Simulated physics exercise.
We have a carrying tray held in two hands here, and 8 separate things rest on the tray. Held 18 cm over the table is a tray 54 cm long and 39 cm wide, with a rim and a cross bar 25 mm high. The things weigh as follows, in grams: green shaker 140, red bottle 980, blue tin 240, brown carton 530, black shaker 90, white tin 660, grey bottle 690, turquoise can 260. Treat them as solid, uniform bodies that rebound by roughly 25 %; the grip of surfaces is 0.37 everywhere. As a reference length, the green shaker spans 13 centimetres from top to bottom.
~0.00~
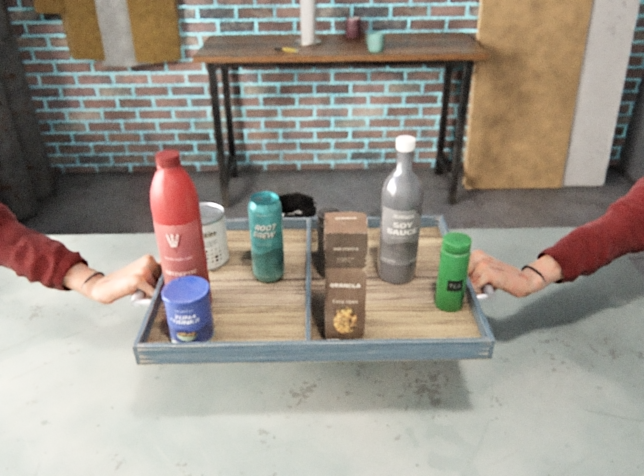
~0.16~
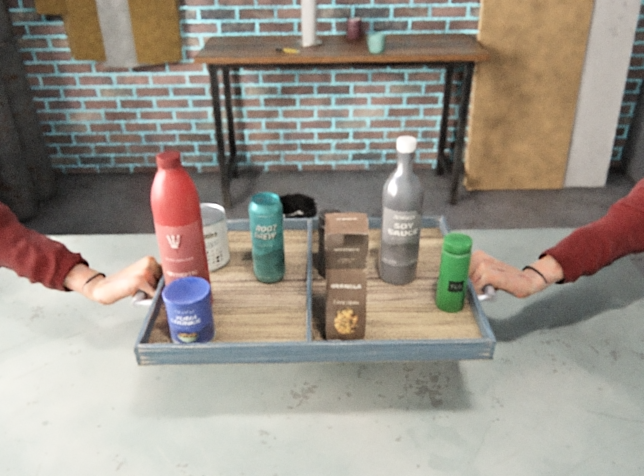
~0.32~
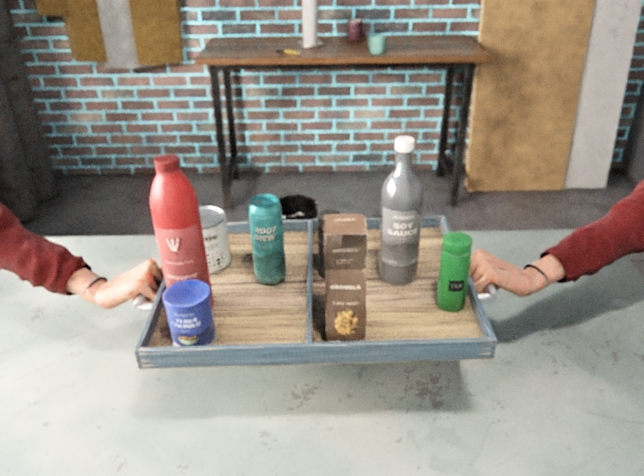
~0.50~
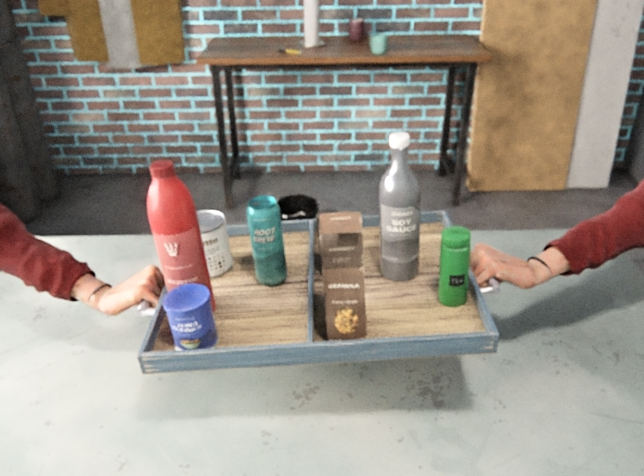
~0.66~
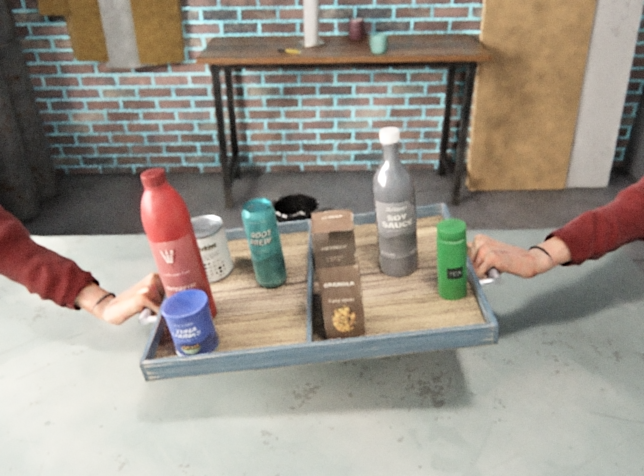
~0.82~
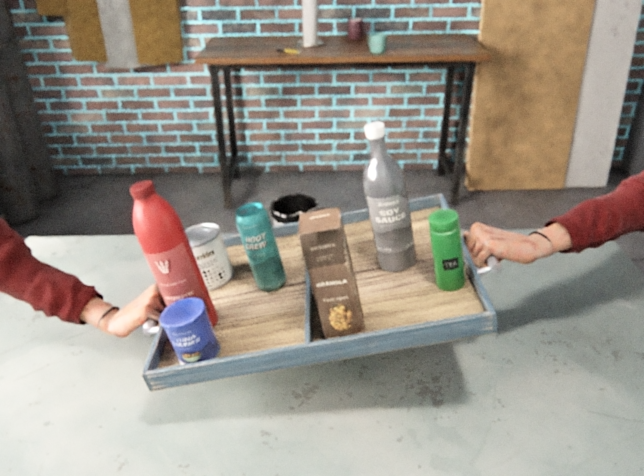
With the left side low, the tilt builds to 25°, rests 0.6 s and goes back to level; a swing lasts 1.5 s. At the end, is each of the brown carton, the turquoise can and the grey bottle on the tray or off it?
Brown carton - on, turquoise can - off, grey bottle - on.
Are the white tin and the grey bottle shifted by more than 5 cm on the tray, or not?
As for the white tin, it remains where it was, and the grey bottle winds up somewhere else.
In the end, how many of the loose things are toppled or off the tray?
It adds up to 6.
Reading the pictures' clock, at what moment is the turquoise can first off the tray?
Time: Roughly 1.8 s.
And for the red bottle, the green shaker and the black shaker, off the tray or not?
Final state - the red bottle ends out of bounds; the green shaker stays within bounds; the black shaker stays within bounds.
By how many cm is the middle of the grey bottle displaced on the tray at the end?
Net shift near 32 cm.
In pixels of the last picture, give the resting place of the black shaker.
My guess is roughly (257, 256).
After 1.42 s, tilt 24°, left edge down; red bottle now off the tray; grey bottle 37° off its base near (319, 208); brown carton 40° off its base near (275, 294).
After 1.72 s, tilt 25°, left edge down; brown carton on its side near (254, 332); grey bottle on its side near (255, 280); turquoise can 74° off its base near (186, 308).
After 3.02 s, tilt 10°, left edge down; turquoise can now off the tray; brown carton on its side near (256, 320); grey bottle on its side near (234, 293).
In the end (4.2 s), off the tray, red bottle and turquoise can; toppled on the tray, green shaker, brown carton, black shaker and grey bottle; the other 2 under 5 cm from the start. At the end, from the last picture's camera, brown carton near (259, 311).
